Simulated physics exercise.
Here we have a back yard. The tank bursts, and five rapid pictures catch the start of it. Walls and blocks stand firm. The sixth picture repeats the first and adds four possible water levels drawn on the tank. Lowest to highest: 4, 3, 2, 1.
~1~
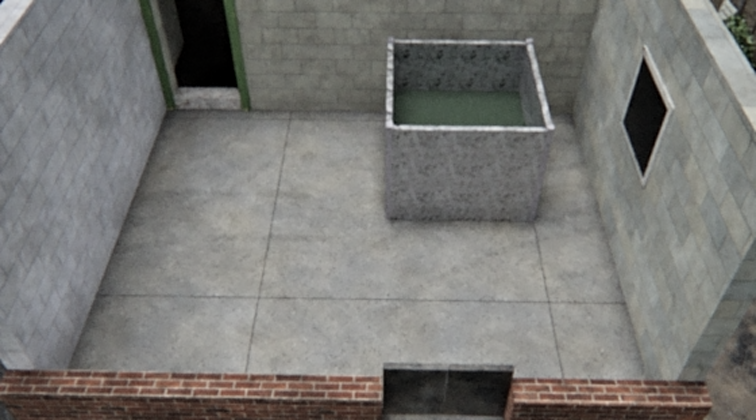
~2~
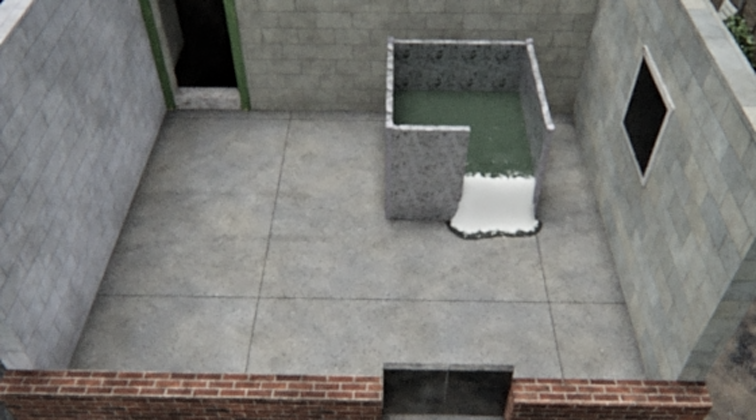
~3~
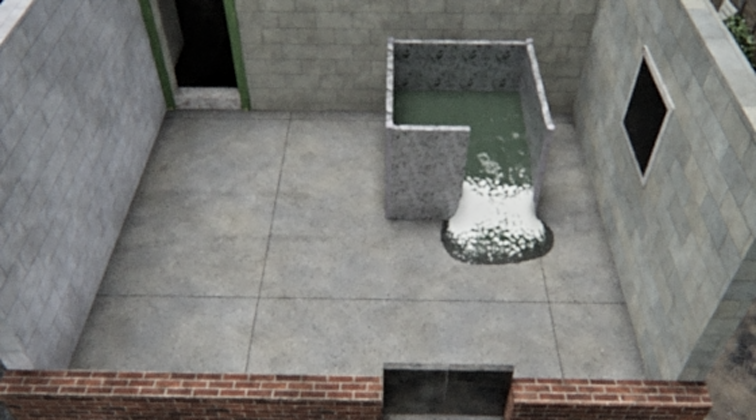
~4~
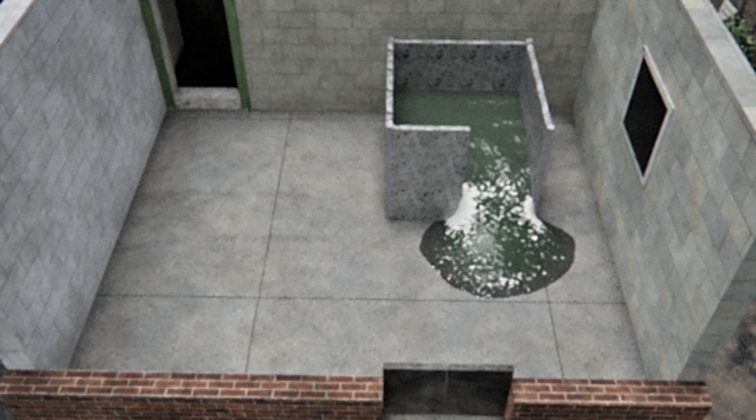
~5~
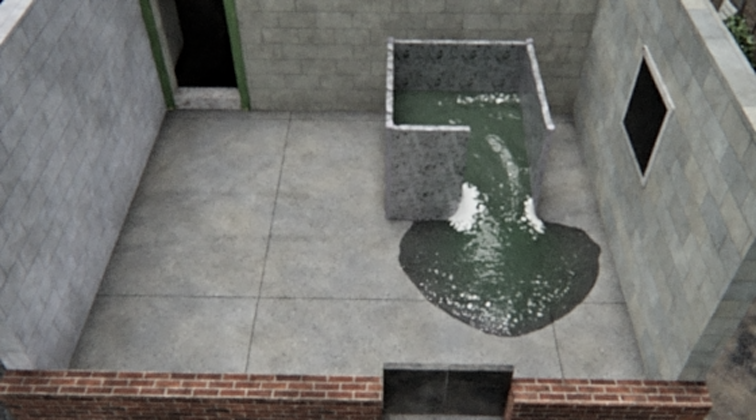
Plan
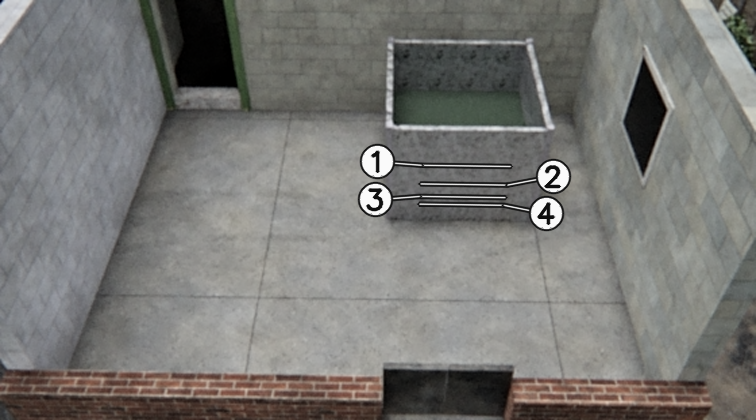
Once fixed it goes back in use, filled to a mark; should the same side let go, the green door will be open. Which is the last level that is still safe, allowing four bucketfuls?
1 is the one.
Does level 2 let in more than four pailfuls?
No, that is safe.
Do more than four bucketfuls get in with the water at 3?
No, that is safe.
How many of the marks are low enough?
All of them.
In white, 1 at (466, 165); 2 at (464, 184); 3 at (462, 197); 4 at (461, 204); from the bottom up 4, 3, 2, 1.
Choosing 1, a splash gets over, under a bucket.
Choosing 2, nothing gets over.
Choosing 3, nothing gets over.
Choosing 4, nothing gets over.
